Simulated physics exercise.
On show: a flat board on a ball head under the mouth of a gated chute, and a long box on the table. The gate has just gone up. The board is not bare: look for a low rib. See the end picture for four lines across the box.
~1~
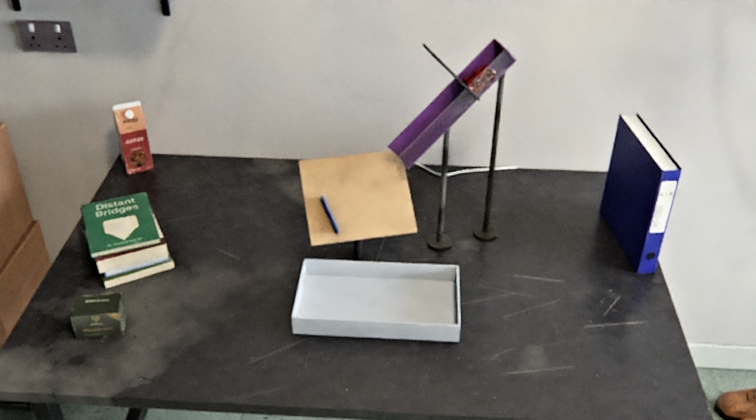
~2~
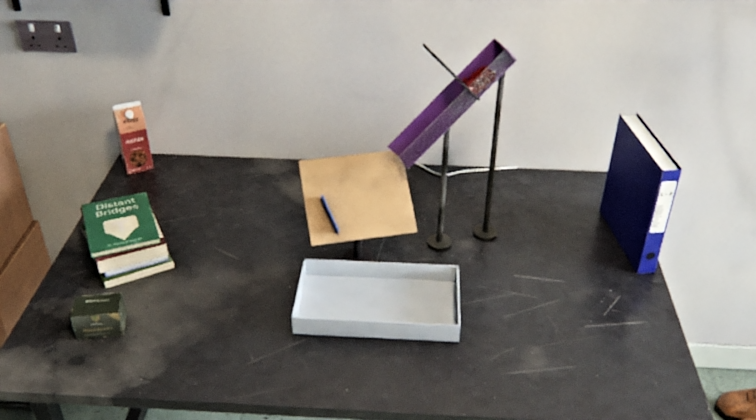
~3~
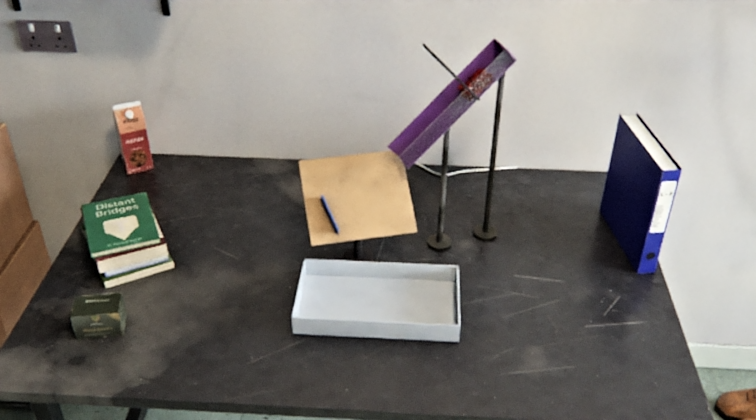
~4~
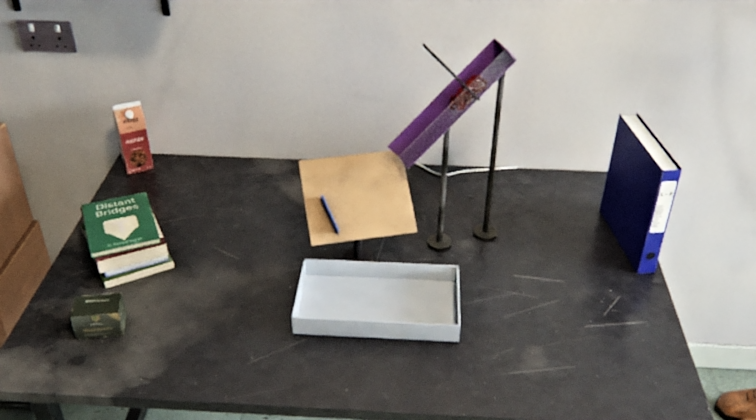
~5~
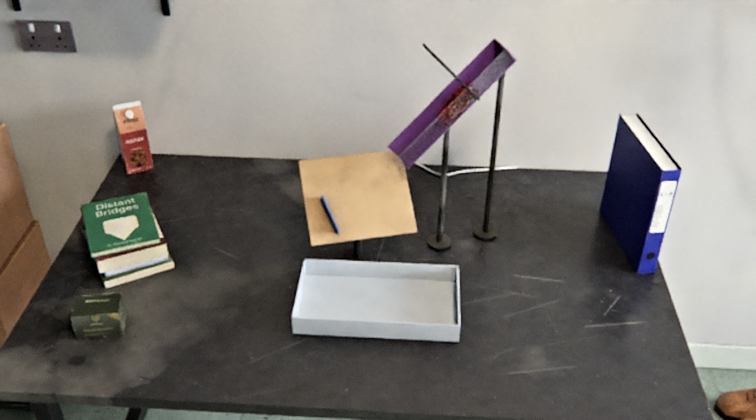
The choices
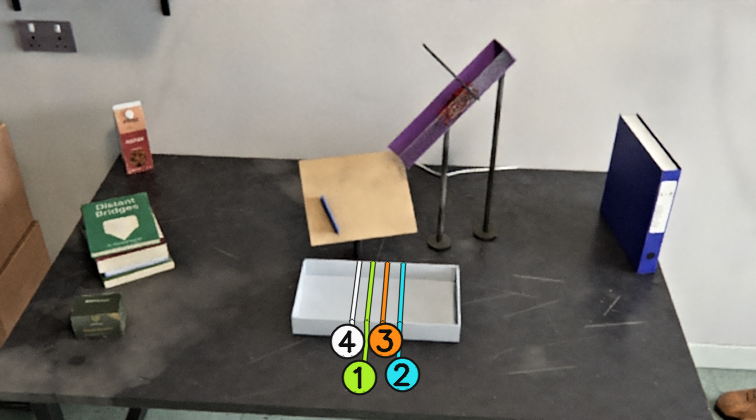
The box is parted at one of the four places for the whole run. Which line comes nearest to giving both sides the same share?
The answer is line 4.
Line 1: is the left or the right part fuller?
More lands on the left.
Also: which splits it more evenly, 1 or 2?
Line 1.
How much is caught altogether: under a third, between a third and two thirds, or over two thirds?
It is over two thirds.
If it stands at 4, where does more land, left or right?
The left side.
On the marked copy, line 1 crosses the front rim at (366, 321); line 2 crosses the front rim at (399, 322); line 3 crosses the front rim at (382, 322); line 4 crosses the front rim at (352, 320).
Choosing 1, of what is caught, the bulk on the left of the divider, a small share on the right.
Choosing 2, of what is caught, the whole lot on the left of the divider, none at all on the right.
Choosing 3, of what is caught, all but a few on the left of the divider, only a few on the right.
Choosing 4, of what is caught, close to two thirds on the left of the divider, close to a quarter on the right.
